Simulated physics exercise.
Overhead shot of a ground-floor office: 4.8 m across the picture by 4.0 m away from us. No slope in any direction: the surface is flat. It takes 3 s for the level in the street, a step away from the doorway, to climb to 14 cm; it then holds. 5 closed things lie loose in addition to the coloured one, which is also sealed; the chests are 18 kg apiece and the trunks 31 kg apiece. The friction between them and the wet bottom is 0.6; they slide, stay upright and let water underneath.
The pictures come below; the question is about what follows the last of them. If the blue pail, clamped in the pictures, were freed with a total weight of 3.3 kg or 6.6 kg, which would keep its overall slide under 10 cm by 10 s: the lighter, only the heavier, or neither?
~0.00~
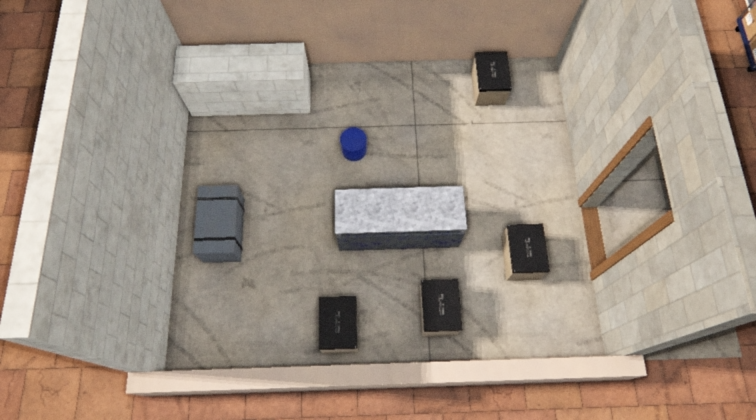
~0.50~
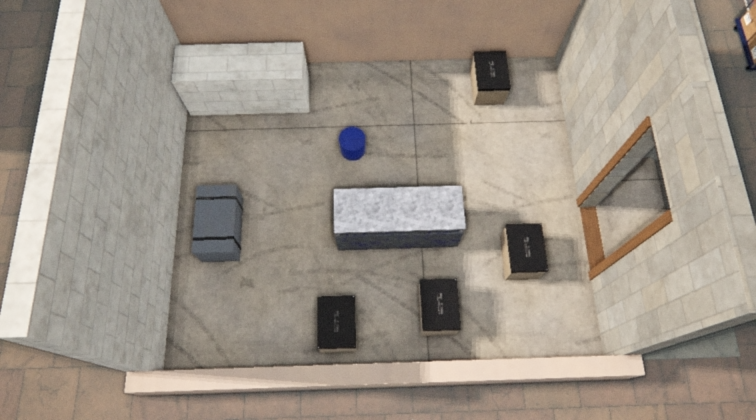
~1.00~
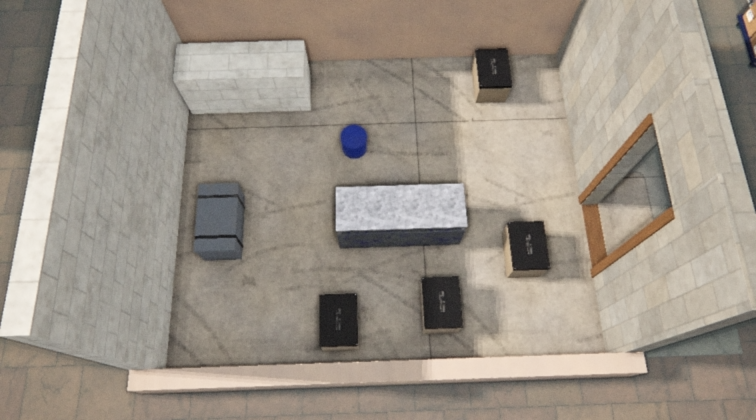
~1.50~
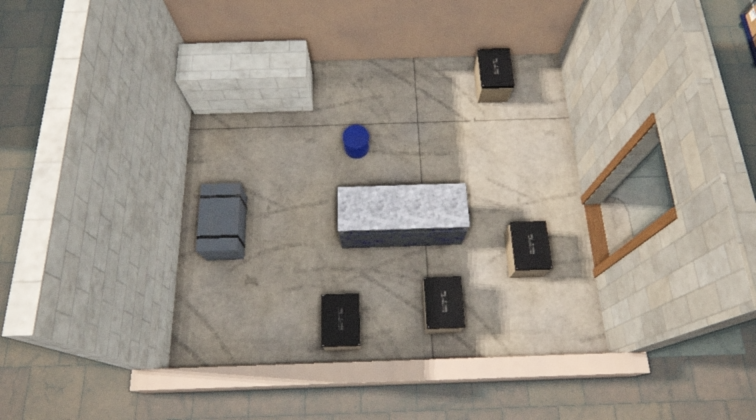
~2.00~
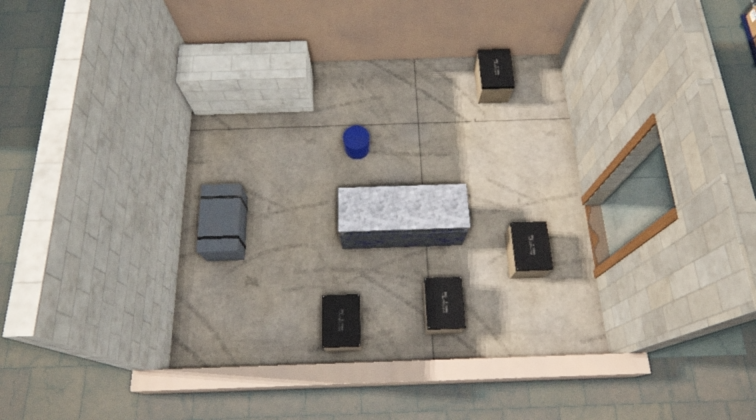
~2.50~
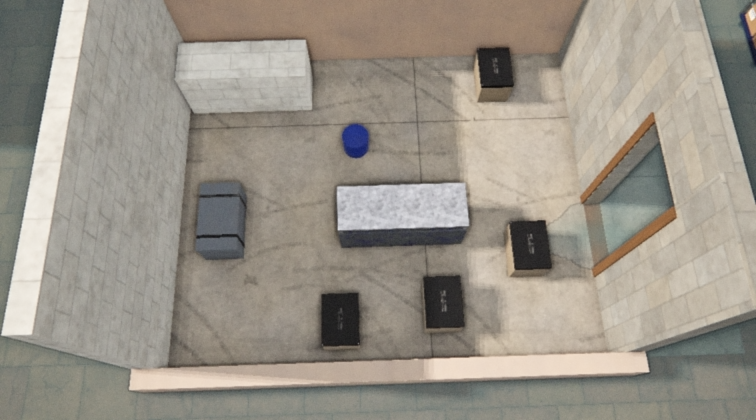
The lighter.
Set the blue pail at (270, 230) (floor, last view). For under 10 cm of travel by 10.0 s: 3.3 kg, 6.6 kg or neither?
It turns out that both loads succeed.
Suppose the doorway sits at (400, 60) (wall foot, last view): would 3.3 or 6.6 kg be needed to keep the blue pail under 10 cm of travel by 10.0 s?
Under that setup, the heavy option is needed.
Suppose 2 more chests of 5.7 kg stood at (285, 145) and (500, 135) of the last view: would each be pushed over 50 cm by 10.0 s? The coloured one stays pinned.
Note, in sequence: Not exceeded, not exceeded.
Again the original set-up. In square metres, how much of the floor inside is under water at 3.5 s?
Somewhere around 1.5 m2, roughly.
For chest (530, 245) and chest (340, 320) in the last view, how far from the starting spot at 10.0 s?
Respectively 10 and 0 centimetres.
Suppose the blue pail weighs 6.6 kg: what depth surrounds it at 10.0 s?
Something like 3 centimetres.
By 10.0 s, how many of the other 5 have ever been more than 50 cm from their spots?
I count 0.
After 3.5 s the blue pail would be 0 cm from its start with 3.3 kg and 0 cm from its start with 6.6 kg; 0 cm of water round it then.
After 4.5 s the blue pail would be 0 cm from its start with 3.3 kg and 0 cm from its start with 6.6 kg; 0 cm of water round it then.
After 7.0 s the blue pail would be 0 cm from its start with 3.3 kg and 0 cm from its start with 6.6 kg; 1 cm of water round it then.
After 10.0 s the blue pail would be 0 cm from its start with 3.3 kg and 0 cm from its start with 6.6 kg; 3 cm of water round it then.
